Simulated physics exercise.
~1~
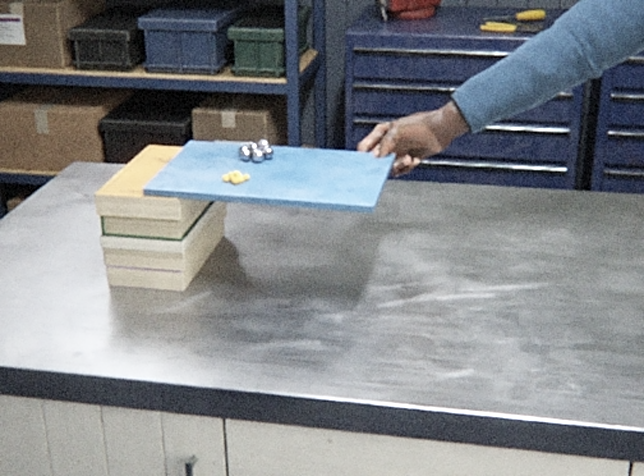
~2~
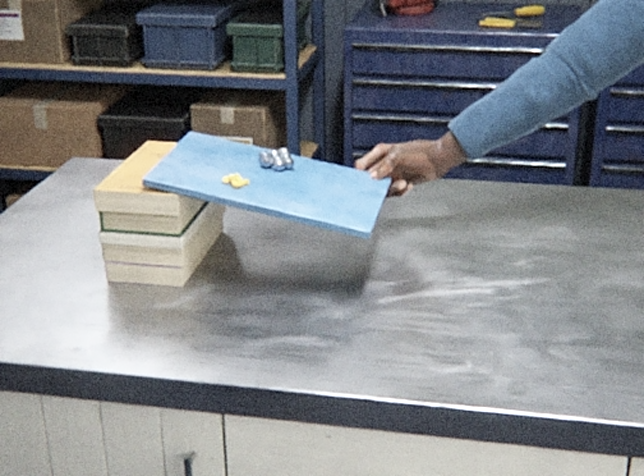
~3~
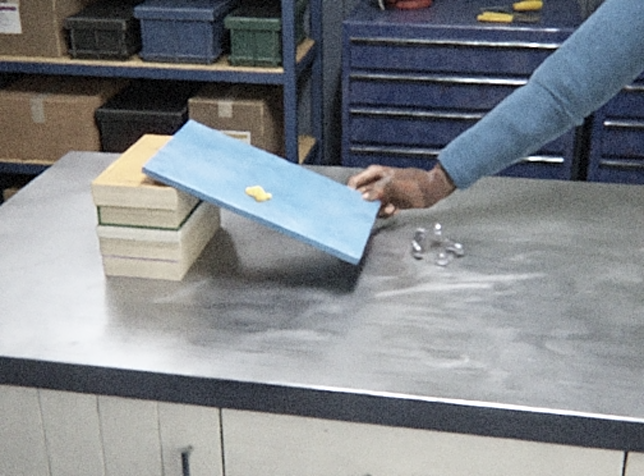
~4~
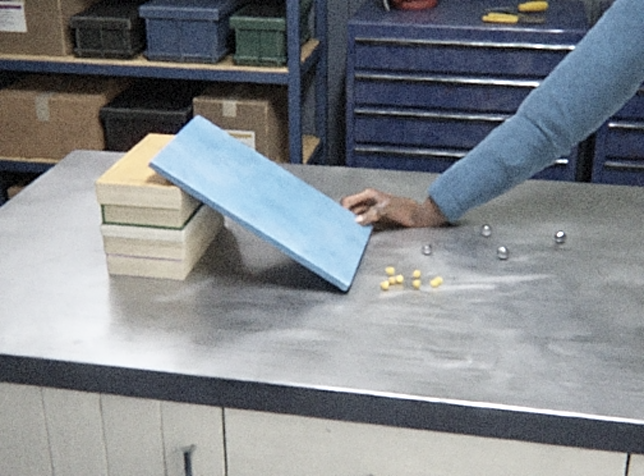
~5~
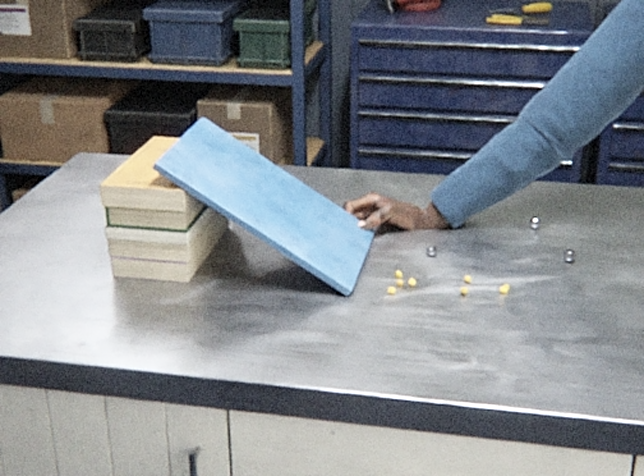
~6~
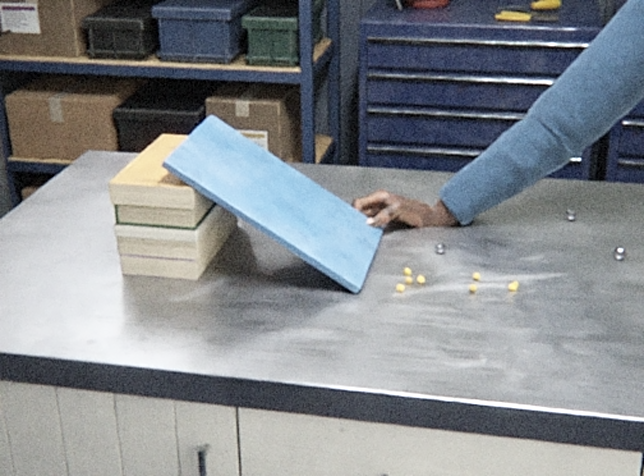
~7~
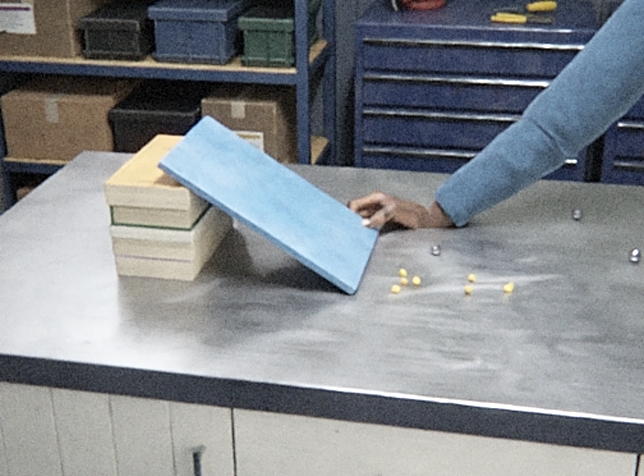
A blue board lies level on a metal-topped workshop counter, seen from slightly above, its left end on a stack of books and its right end held by a hand in a blue sleeve. Shiny silver balls sit toward the back and small yellow pieces toward the front. The hand lowers the right end, and the silver balls slide down and spill onto the counter first. As the slope steepens, the yellow pieces follow. The board rests on the counter, the yellow pieces stopping near its foot while silver balls roll farther right, some leaving view.
